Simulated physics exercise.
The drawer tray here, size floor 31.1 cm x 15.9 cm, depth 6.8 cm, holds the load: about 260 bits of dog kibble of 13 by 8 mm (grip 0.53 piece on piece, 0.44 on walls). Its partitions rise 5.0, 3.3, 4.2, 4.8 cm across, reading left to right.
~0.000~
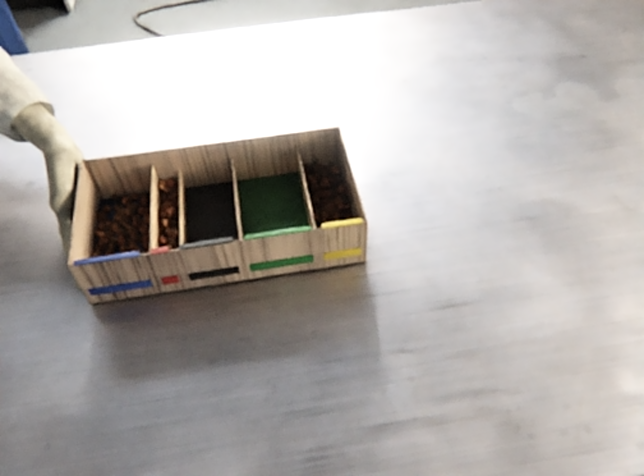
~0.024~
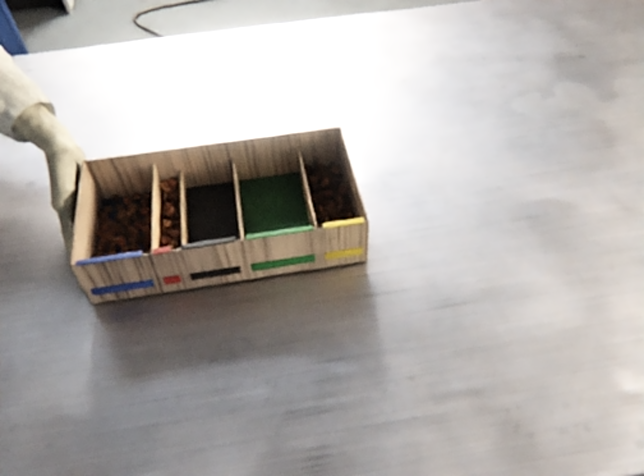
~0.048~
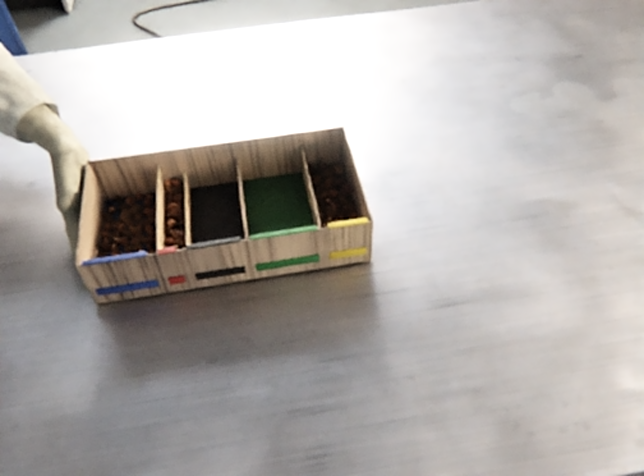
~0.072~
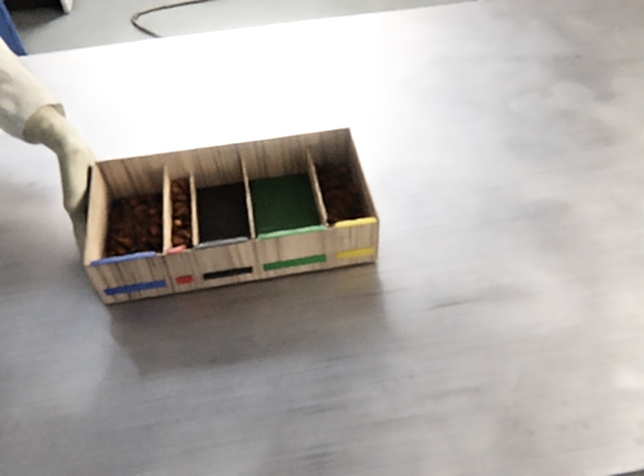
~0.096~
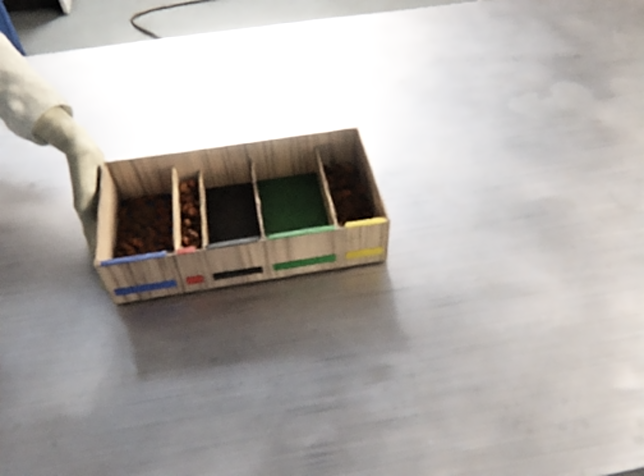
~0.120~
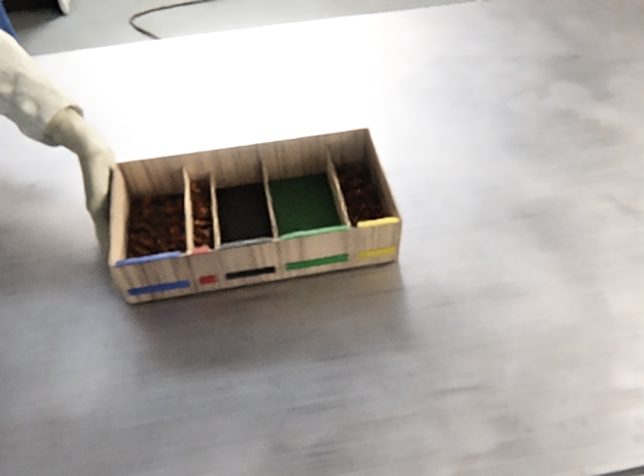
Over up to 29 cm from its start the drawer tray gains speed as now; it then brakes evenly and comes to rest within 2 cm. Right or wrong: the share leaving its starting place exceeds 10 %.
Wrong.
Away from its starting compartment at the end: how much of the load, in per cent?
Some 0 in a hundred.
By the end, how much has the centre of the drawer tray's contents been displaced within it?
About 0.5 cm.
After 0.23 s, tilt 0 degrees; red 30 %, yellow 35 %, blue 35 %; 0 % away from where they began.
Then, at 0.33 s, tilt 0 degrees; red 30 %, yellow 35 %, blue 35 %; 0 % away from where they began.
After 0.42 s, tilt 0 degrees; red 30 %, yellow 35 %, blue 35 %; 0 % away from where they began.
After 0.50 s, tilt 0 degrees; red 30 %, yellow 35 %, blue 35 %; 0 % away from where they began.
By 0.9 s all is still; red 30 %, yellow 35 %, blue 35 %; 0 % away from where they began.
